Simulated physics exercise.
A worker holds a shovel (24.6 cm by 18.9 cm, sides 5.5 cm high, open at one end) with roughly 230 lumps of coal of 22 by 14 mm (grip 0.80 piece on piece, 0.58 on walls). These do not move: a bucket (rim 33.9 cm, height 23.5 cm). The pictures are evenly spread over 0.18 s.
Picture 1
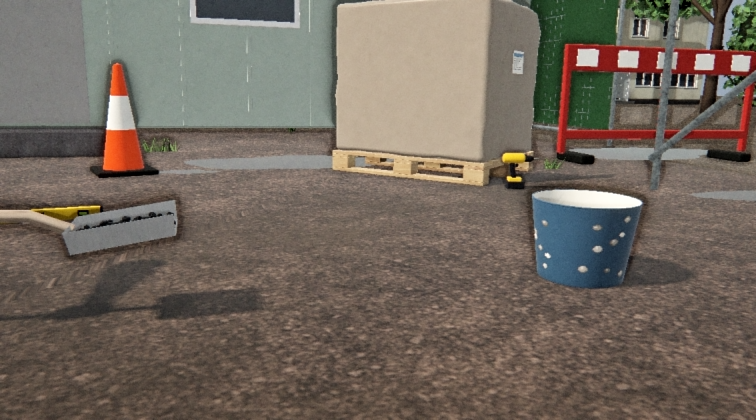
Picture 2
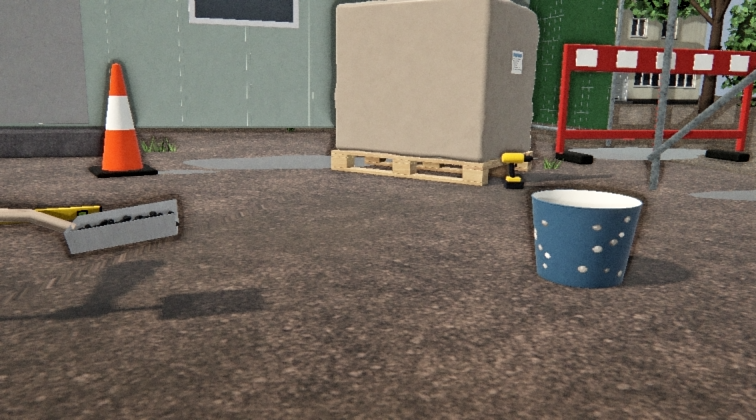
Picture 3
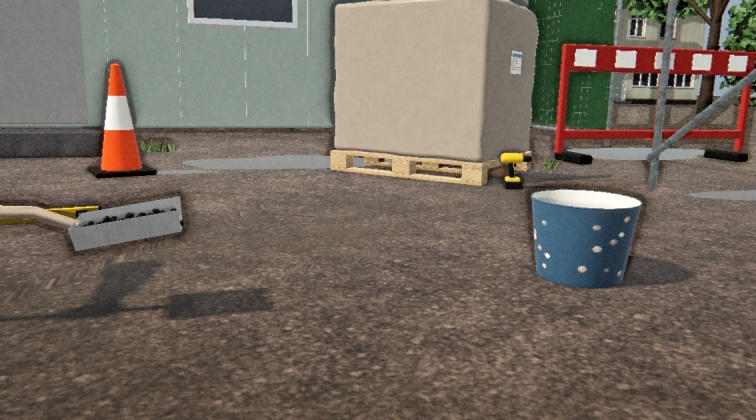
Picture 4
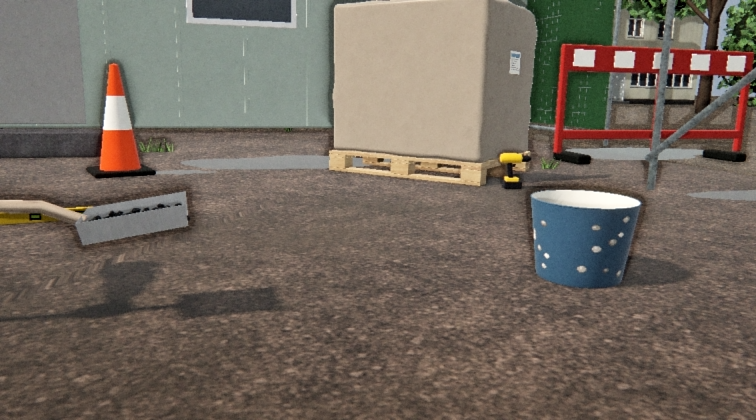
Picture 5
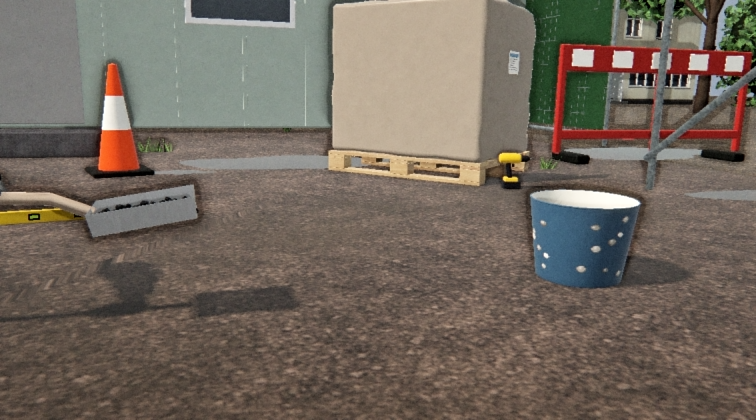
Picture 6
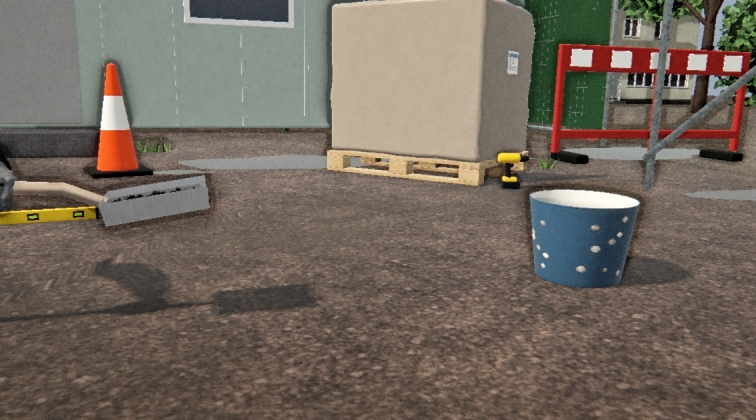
A shovel holding dark lumps moves slowly right above rough ground, near a blue bucket.
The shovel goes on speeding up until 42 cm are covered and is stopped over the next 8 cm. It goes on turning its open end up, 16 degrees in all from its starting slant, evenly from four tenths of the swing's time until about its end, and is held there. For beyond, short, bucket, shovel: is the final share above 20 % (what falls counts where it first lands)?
On the ground beyond it: Under; on the ground short of the target's middle: Over; in the bucket: Under; in the shovel: Under.
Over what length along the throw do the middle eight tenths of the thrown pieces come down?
Some 40 cm.
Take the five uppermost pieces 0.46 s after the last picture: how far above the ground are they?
Roughly 55 cm.
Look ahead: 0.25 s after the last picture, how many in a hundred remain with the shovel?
Roughly 70 per cent.
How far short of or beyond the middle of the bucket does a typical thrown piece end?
About 20 cm short of it.
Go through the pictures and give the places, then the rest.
The first picture shows shovel at (120, 226); tilt 8 degrees; moved 0.0 cm; low side left; open edge at (178, 227); middle of the load at (125, 229); bucket at (586, 198).
The second picture shows shovel at (121, 225); tilt 8 degrees; moved 0.5 cm; low side left; open edge at (180, 226); middle of the load at (126, 228).
The third picture shows shovel at (125, 222); tilt 8 degrees; moved 1.8 cm; low side left; open edge at (183, 223); middle of the load at (129, 225).
The fourth picture shows shovel at (132, 216); tilt 8 degrees; moved 4.0 cm; low side left; open edge at (190, 218); middle of the load at (135, 220).
The fifth picture shows shovel at (142, 208); tilt 8 degrees; moved 7.1 cm; low side left; open edge at (198, 210); middle of the load at (144, 212).
The sixth picture shows shovel at (155, 198); tilt 8 degrees; moved 11.1 cm; low side left; open edge at (210, 201); middle of the load at (156, 203); bucket at (583, 198).
Then, 0.14 s after the last picture, tilt 15 degrees; shovel 100 %; middle of all pieces near (228, 150).
Then, 0.25 s after the last picture, tilt 23 degrees; shovel 70 %, in the air 30 %; middle of all pieces near (304, 107).
Then, 0.36 s after the last picture, tilt 24 degrees; shovel 10 %, in the air 90 %; middle of all pieces near (365, 97).
Then, 0.46 s after the last picture, tilt 24 degrees; shovel 5 %, in the air 95 %; middle of all pieces near (412, 122).
In the end, beyond 0 %, short 95 %, bucket 0 %, shovel 5 %.
